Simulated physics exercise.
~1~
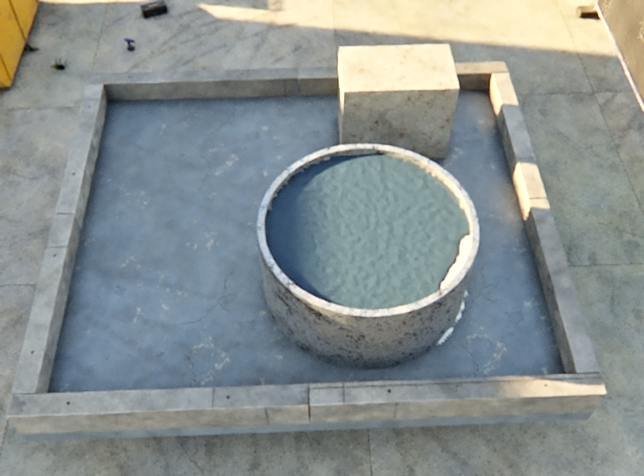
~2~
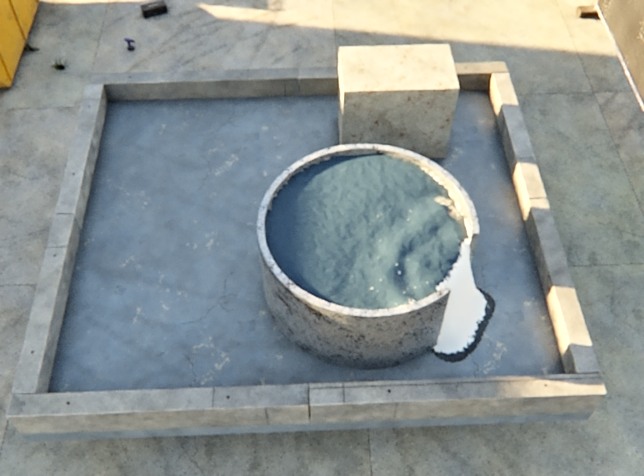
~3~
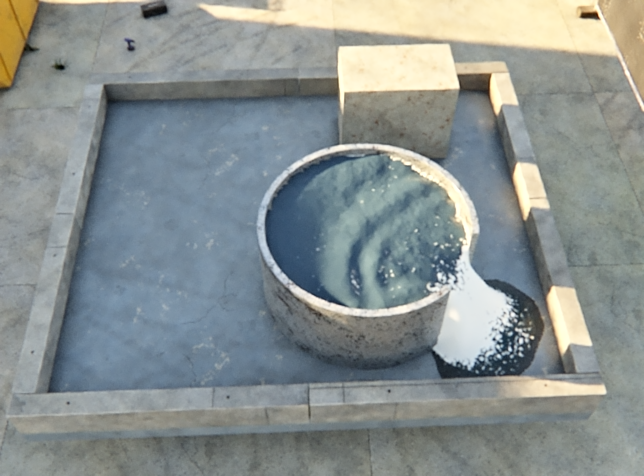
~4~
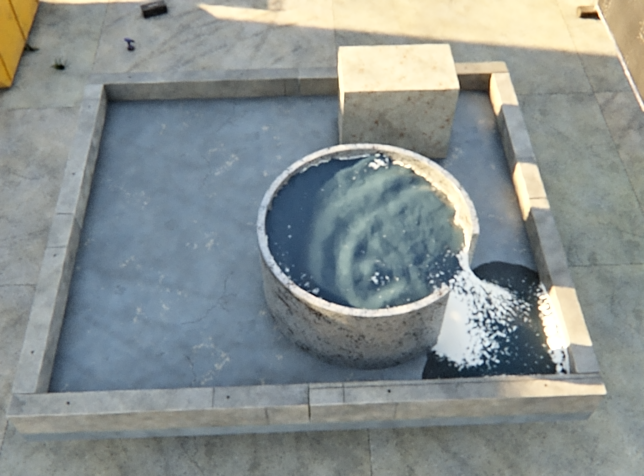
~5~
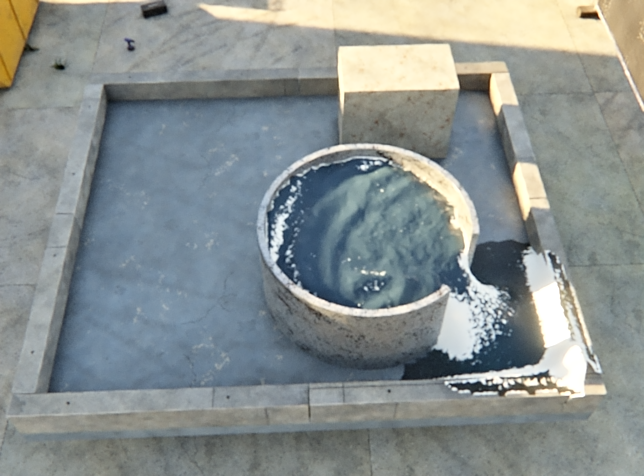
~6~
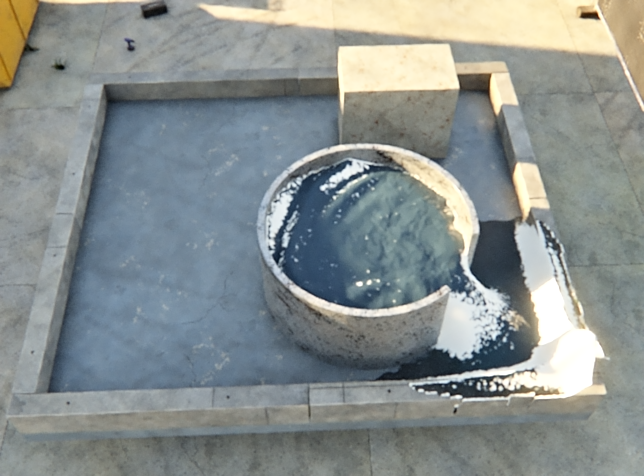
On a paved pad ringed by a low wall, water in a round tank pours through a gap at its lower right, spreads to the wall's right corner, then surges along and over the edges as the tank's surface ripples and foams.
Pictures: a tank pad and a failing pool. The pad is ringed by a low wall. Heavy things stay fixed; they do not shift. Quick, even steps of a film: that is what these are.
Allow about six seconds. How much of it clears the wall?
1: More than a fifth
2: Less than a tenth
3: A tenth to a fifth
More than a fifth (1).
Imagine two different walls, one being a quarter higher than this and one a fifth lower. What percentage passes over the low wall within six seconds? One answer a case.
First try 14 per cent, second try 34 per cent.
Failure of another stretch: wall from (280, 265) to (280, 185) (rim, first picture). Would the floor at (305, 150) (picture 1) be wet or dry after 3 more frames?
That spot ends up spared.
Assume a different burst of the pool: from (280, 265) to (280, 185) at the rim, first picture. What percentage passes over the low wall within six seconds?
My estimate is near 10 percent.
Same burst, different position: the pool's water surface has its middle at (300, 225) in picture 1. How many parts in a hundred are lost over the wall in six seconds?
Roughly 16 percent, as I see it.
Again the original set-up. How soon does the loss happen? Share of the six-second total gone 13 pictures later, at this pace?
Roughly 75 %.
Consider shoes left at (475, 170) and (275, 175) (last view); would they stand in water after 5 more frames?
The first will be swamped and the second spared.
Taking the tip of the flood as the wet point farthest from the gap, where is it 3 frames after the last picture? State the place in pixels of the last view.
The front tops out at about (500, 143).
A moment on, water covers 15 % of the floor; the low wall has let 2 % over.
Next, water covers 25 % of the floor; the low wall has let 5 % over.
Then, water covers 40 % of the floor; the low wall has let 17 % over.
Later, water covers 75 % of the floor; the low wall has let 22 % over.
In the end, water covers 85 % of the floor; the low wall has let 23 % over.
